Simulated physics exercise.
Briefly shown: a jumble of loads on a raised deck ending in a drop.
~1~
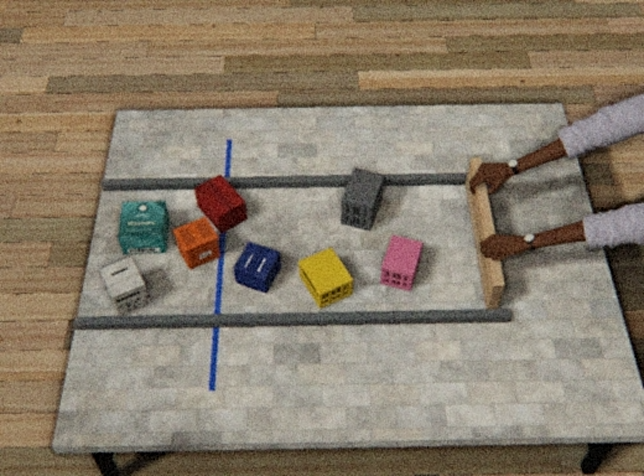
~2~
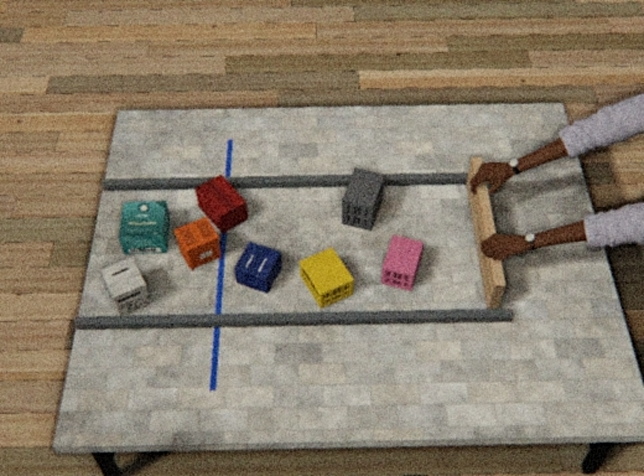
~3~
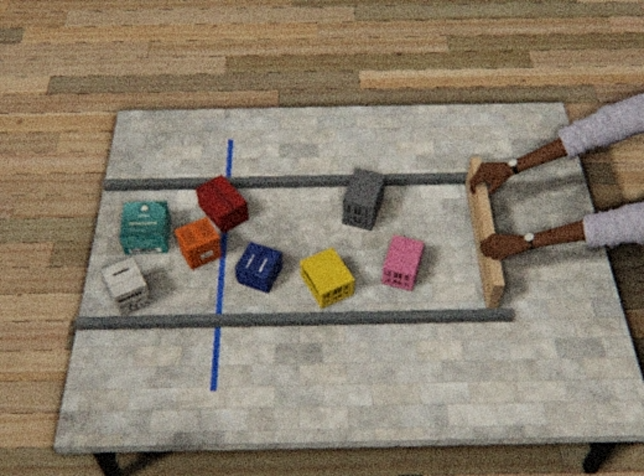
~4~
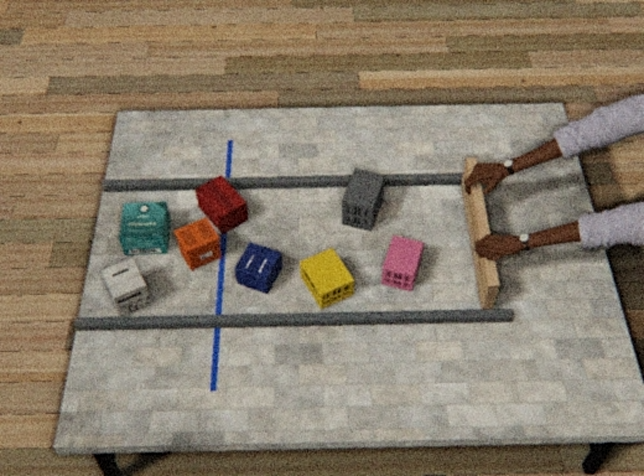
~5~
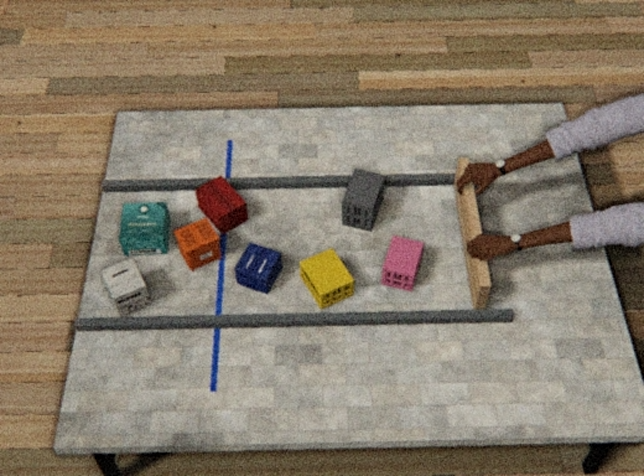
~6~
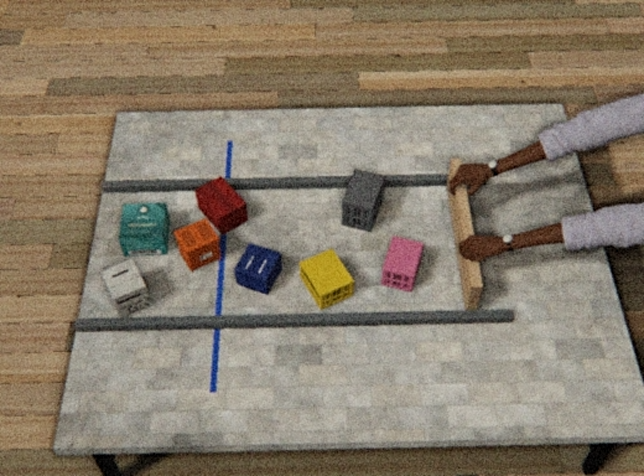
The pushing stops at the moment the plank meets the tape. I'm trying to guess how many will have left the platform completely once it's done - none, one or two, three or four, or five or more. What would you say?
Fallen: None.
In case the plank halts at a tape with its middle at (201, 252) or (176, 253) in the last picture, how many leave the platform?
Per try: 1; 1.
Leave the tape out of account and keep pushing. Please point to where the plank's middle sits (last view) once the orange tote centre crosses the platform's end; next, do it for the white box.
Orange tote: (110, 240); white box: (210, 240).
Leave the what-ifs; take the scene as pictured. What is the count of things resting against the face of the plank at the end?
Contact count: 2.
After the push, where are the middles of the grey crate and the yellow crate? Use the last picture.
In the last picture they sit at about (208, 206) and about (169, 285).
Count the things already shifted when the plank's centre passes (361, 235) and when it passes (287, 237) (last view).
The count reaches 3 first and 4 second.
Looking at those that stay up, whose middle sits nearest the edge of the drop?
It's the white box that ends nearest.
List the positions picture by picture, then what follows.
The first frame shows white box (125, 287); turquoise box (144, 228); orange tote (198, 244); plank (483, 232); tape (222, 250).
The second frame shows turquoise box (145, 228); blue box (259, 267).
The third frame shows orange tote (199, 244); red box (222, 204).
The fourth frame shows white box (127, 288); plank (479, 232).
The fifth frame shows turquoise box (145, 229); yellow crate (327, 278).
The sixth frame shows white box (126, 289); turquoise box (145, 229); orange tote (199, 246); plank (463, 233); tape (222, 252).
Soon after, none off yet; white box at rest near (126, 289); turquoise box at rest near (145, 229); orange tote at rest near (199, 246).
At rest, the number that fall off is zero.
